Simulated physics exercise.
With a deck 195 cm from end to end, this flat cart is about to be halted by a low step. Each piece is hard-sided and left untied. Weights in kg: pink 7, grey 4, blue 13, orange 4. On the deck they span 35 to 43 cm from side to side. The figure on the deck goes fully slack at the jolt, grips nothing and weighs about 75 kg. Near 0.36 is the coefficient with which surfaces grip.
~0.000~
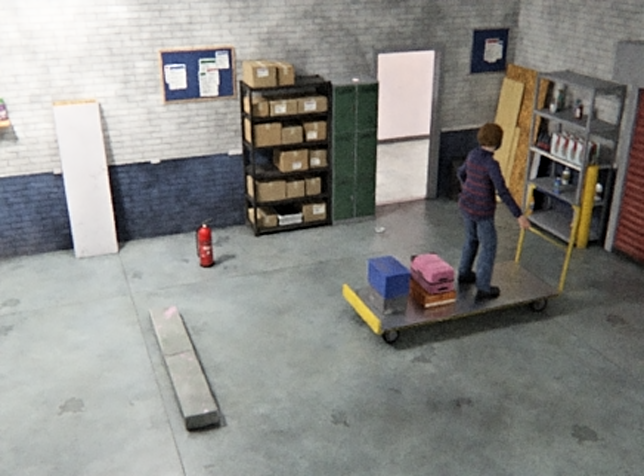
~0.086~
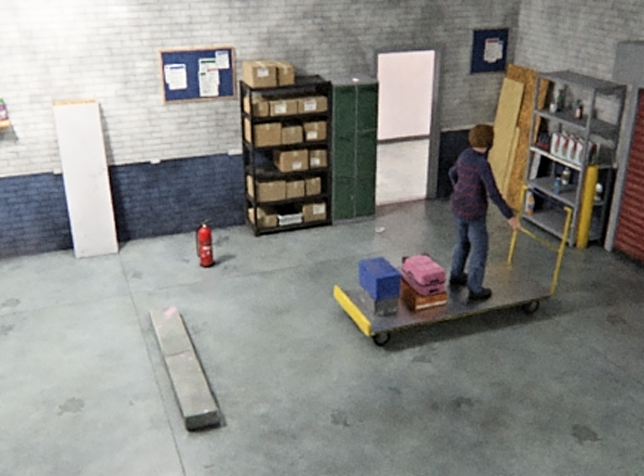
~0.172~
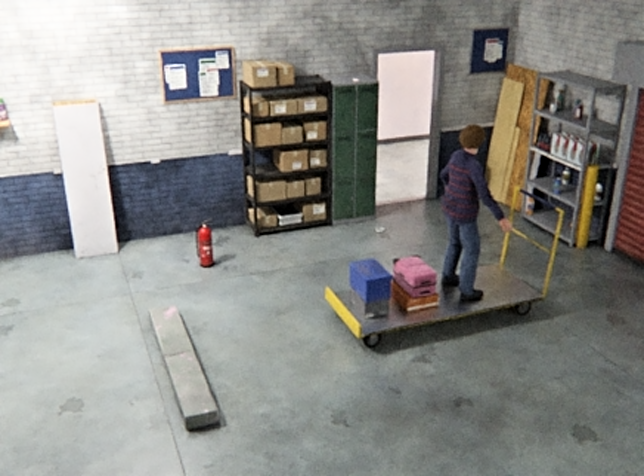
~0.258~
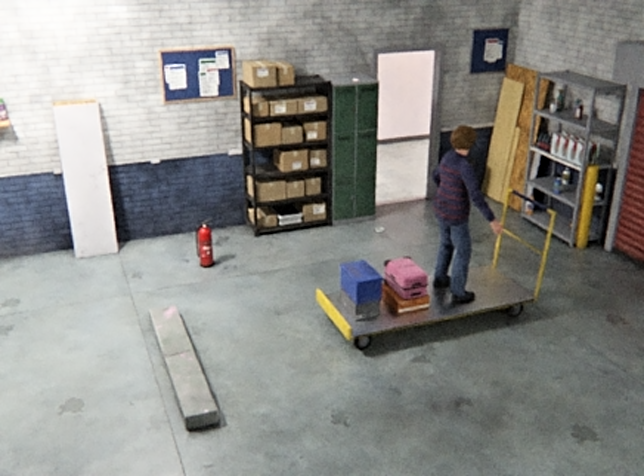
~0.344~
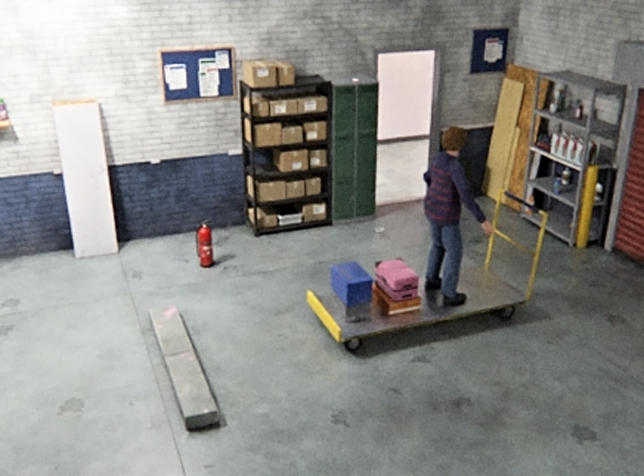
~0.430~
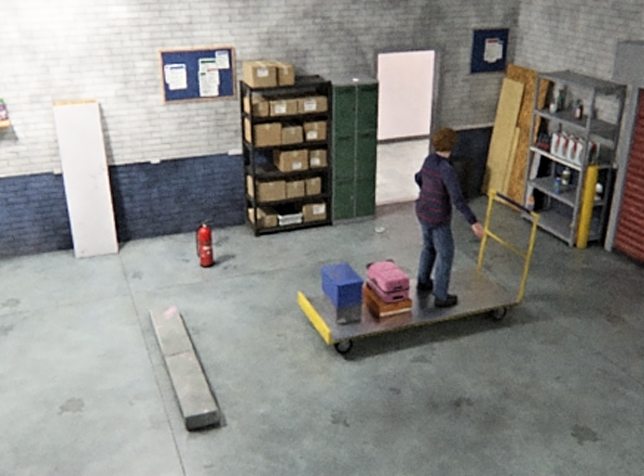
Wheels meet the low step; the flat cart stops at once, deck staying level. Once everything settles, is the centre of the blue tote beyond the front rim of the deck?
No, it stays on the deck.
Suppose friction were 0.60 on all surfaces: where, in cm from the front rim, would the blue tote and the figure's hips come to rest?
Result: Blue item 20 short of the rim; hips 50 short of it too.
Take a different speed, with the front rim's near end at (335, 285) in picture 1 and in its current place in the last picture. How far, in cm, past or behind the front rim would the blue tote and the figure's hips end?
So the blue one stops 20 cm short of the front rim, while the hips end up 100 cm behind it.
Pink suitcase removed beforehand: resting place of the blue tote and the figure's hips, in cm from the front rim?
I'd expect blue to come to rest 60 cm out past the front rim, with the hips 50 cm back from it.
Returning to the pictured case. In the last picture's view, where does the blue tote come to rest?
Around (193, 313).
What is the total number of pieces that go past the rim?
Count of them: 0.
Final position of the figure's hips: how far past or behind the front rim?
Some 100 cm behind it.
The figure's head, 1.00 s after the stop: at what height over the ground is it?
80 cm.
Impact comes at 1.52 s.
After 1.77 s the blue tote is 12 cm behind the rim, tilted 0°, near (194, 312) in the last picture's view.
After 2.07 s the blue tote is 11 cm behind the rim, tilted 0°, near (193, 313) in the last picture's view.
After 2.52 s the blue tote is 11 cm behind the rim, tilted 0°, near (193, 313) in the last picture's view.
When all is still (5.5 s), nothing is past the rim; behind it, pink suitcase, grey carton, blue tote, orange parcel and the figure's hips.
